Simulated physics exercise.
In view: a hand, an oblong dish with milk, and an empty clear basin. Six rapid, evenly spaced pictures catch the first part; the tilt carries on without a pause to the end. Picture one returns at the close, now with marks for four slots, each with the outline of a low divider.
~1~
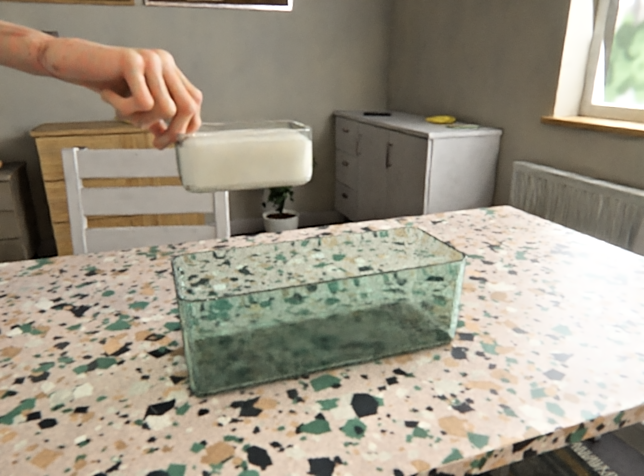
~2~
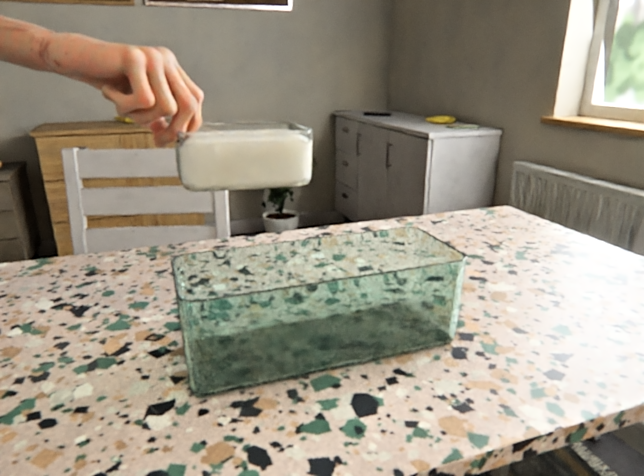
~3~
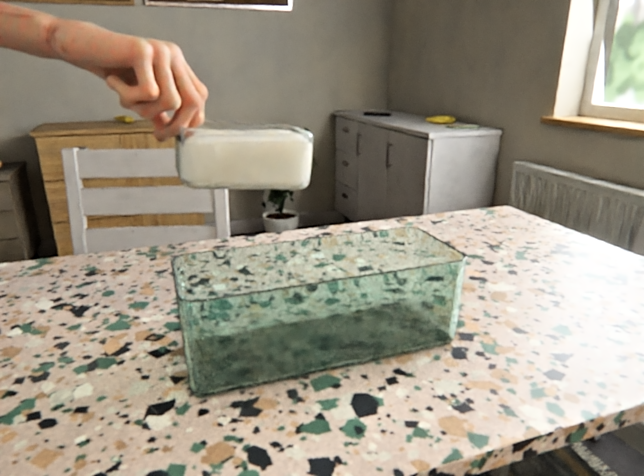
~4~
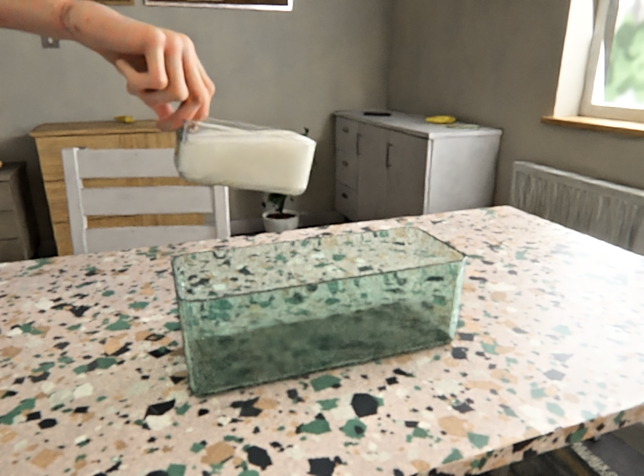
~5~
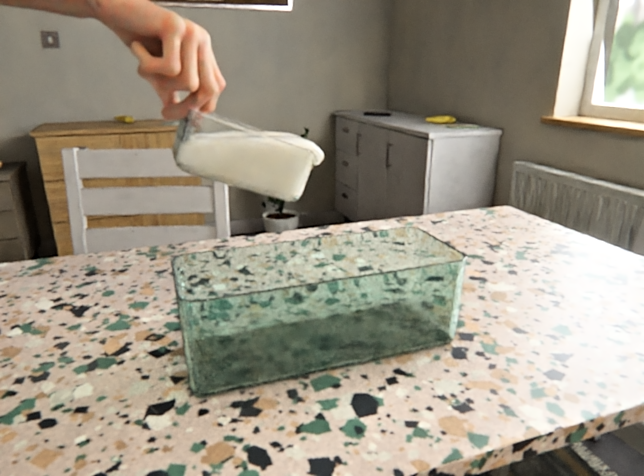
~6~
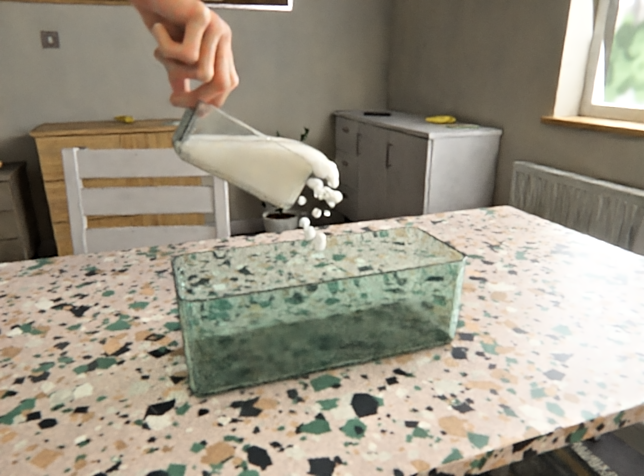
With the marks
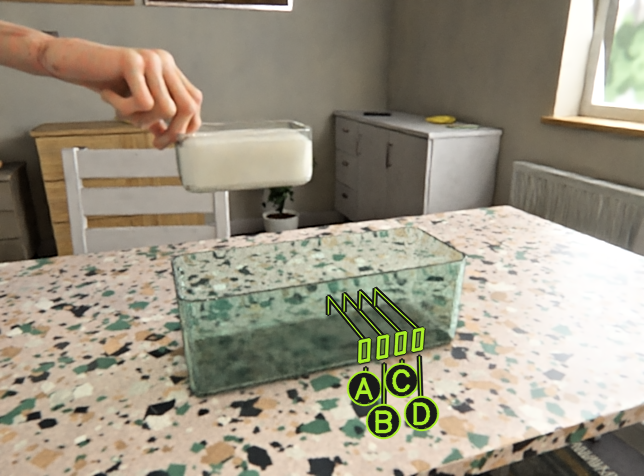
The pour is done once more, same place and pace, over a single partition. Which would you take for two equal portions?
Choose B.
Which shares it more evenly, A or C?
The answer is A.
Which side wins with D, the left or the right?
More ends on the left.
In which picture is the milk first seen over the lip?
Picture 5.
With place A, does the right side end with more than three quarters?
No, it does not.
On the marked copy, A at (365, 368); B at (384, 364); C at (401, 360); D at (419, 356).
For place A, about 37 % ends left of the wall and 61 % right of it.
For place B, about 51 % ends left of the wall and 47 % right of it.
For place C, about 86 % ends left of the wall and 13 % right of it.
For place D, about 84 % ends left of the wall and 15 % right of it.
